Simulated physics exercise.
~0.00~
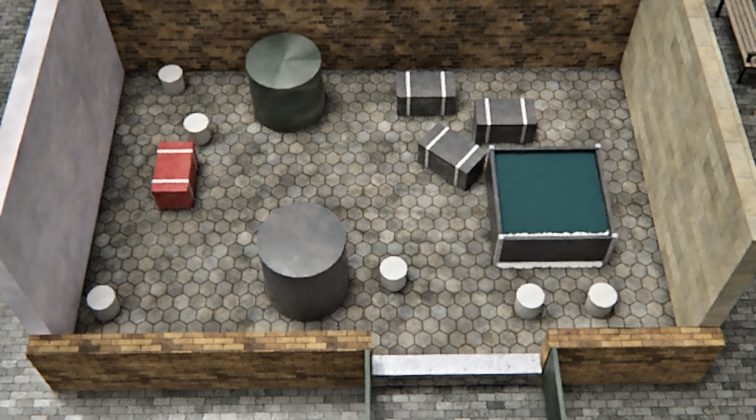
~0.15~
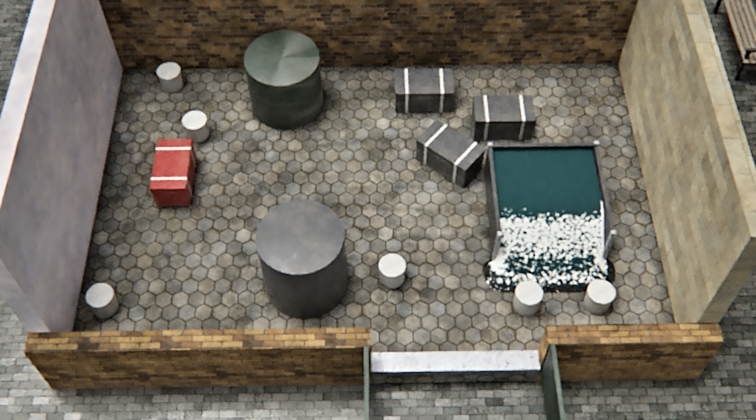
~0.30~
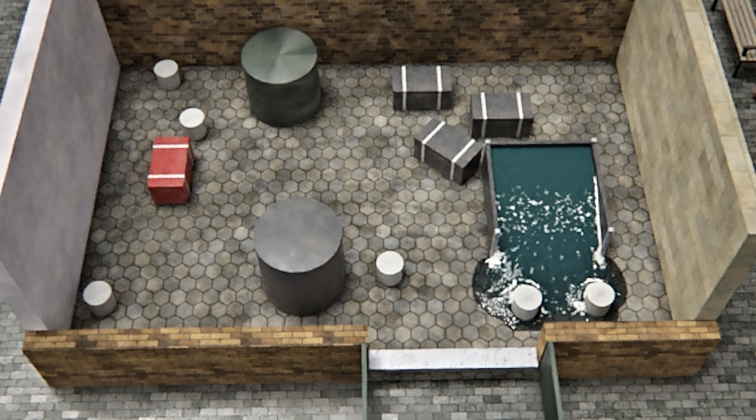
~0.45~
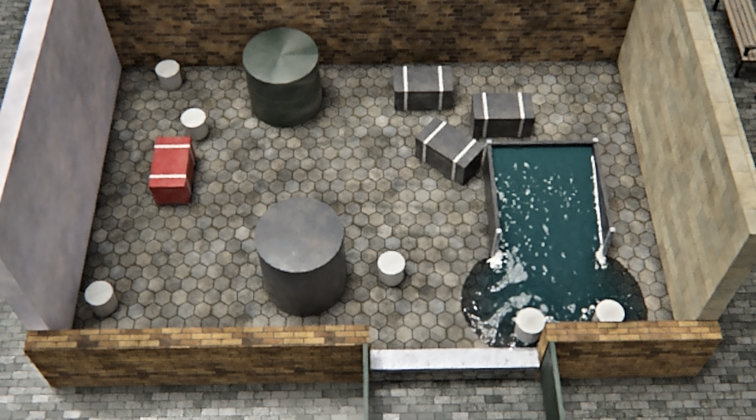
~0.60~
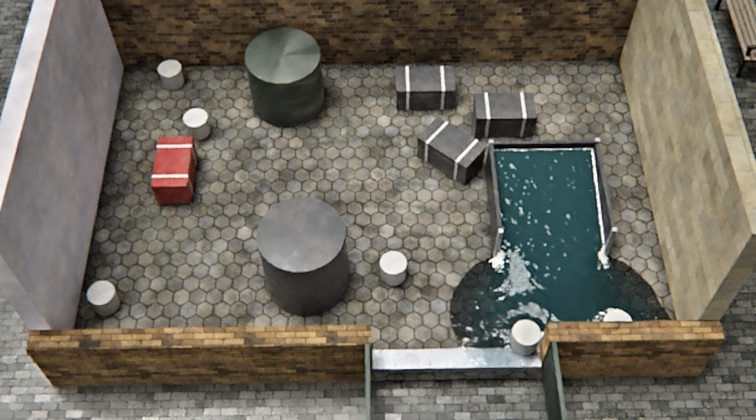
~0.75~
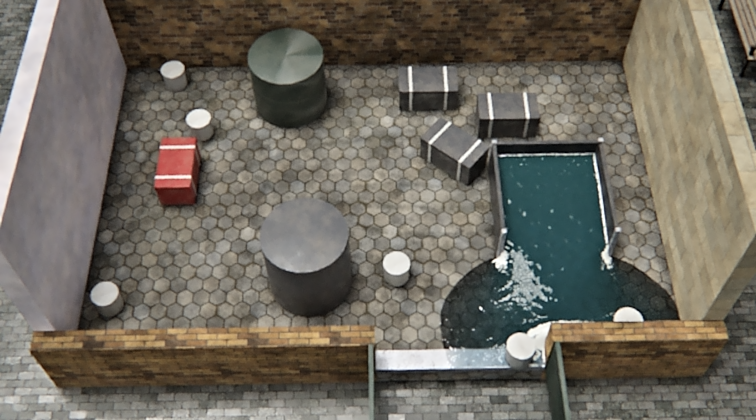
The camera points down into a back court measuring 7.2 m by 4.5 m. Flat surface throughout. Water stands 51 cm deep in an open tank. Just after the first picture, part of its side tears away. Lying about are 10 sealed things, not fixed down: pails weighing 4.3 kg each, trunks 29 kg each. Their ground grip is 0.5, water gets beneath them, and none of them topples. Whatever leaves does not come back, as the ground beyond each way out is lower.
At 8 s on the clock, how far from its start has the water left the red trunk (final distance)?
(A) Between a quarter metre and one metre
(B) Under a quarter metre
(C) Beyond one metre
Under a quarter metre.
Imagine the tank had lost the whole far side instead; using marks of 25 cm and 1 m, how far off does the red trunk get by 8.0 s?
What happens next is that the red trunk does not really budge.
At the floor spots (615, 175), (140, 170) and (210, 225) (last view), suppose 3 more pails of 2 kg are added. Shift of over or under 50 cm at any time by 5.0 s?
Well, in that order it's higher, lower and lower.
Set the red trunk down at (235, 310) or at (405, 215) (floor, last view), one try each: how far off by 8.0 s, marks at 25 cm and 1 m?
Well, the first time it keeps still, and the second time it keeps still.
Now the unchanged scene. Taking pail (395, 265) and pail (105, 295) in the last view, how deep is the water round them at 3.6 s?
1 and 0 cm.
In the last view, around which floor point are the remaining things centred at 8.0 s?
Mean position approx. (336, 159).
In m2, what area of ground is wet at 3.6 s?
About 11.0 m2.
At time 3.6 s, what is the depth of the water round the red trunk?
Depth: About 0 cm.
After 1.6 s the red trunk is near (175, 162), 0.0 m from its start, aground; 1 of 10 are out; 1 afloat.
After 3.6 s the red trunk is near (175, 162), 0.0 m from its start, aground; 1 of 10 are out; 0 afloat.
After 5.6 s the red trunk is near (175, 162), 0.0 m from its start, aground; 1 of 10 are out; 0 afloat.
After 8.0 s the red trunk is near (175, 162), 0.0 m from its start, aground; 1 of 10 are out; 0 afloat.
